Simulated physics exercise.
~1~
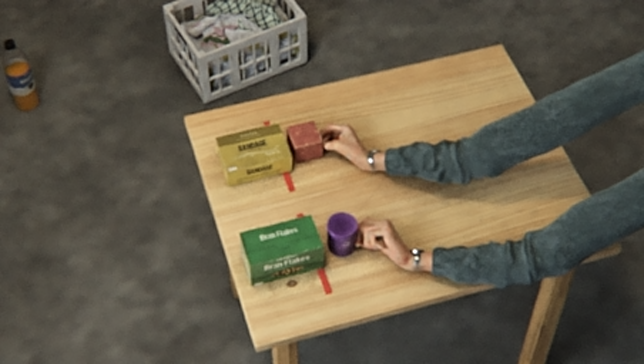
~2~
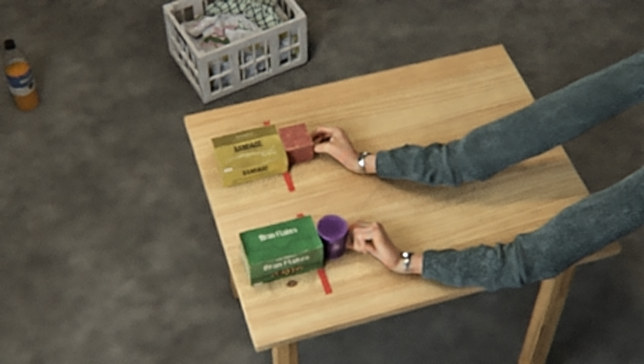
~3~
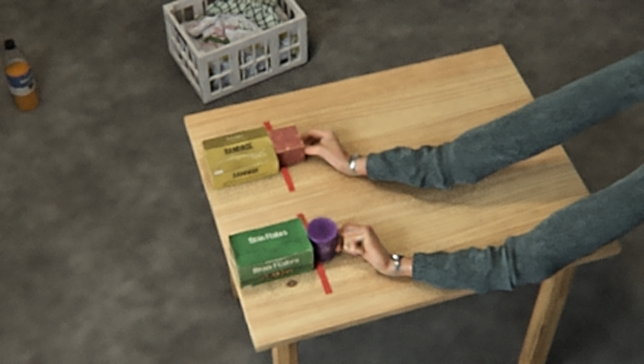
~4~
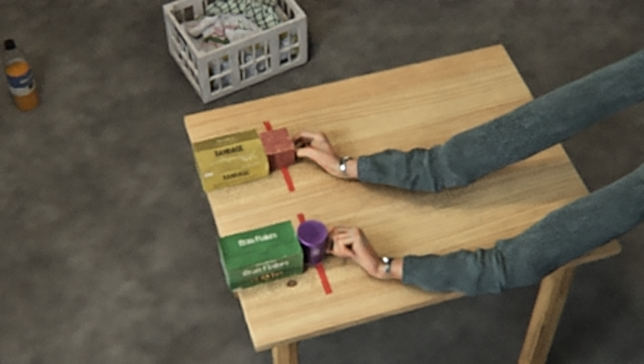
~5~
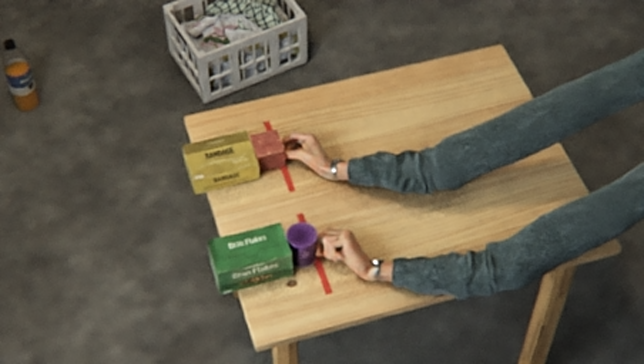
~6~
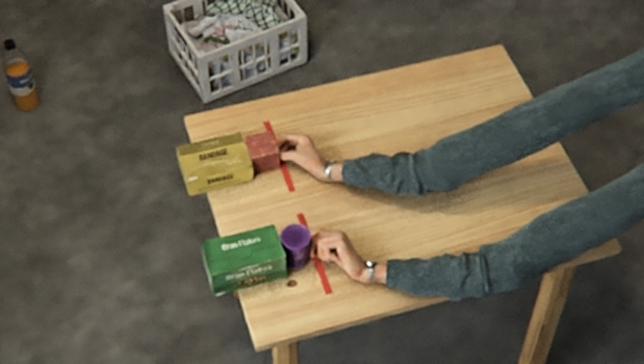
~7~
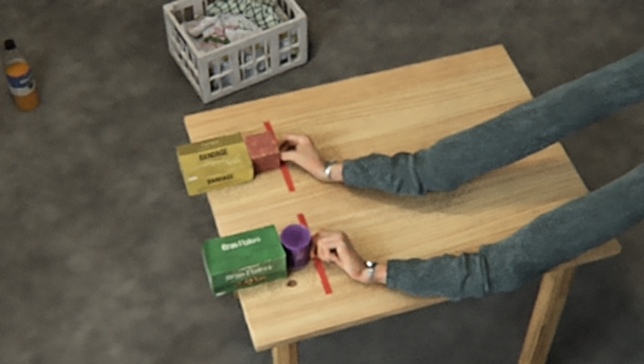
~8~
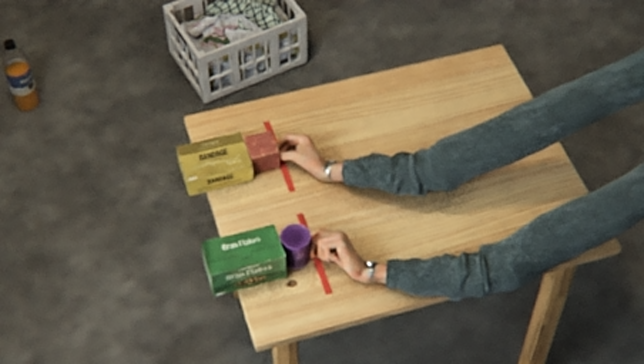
Two hands in blue-grey sleeves reach in from the right across a light wooden table, seen from above, each pushing an object leftward. The far hand holds a red block against a yellow box, while the near one holds a purple pot against a green box. A white basket of cloth and an orange bottle sit on the dark floor behind. Both boxes slide steadily left past strips of red tape until they jut over the table's left edge. The hands then stop near the tape, and both boxes stay on the table, overhanging but still.
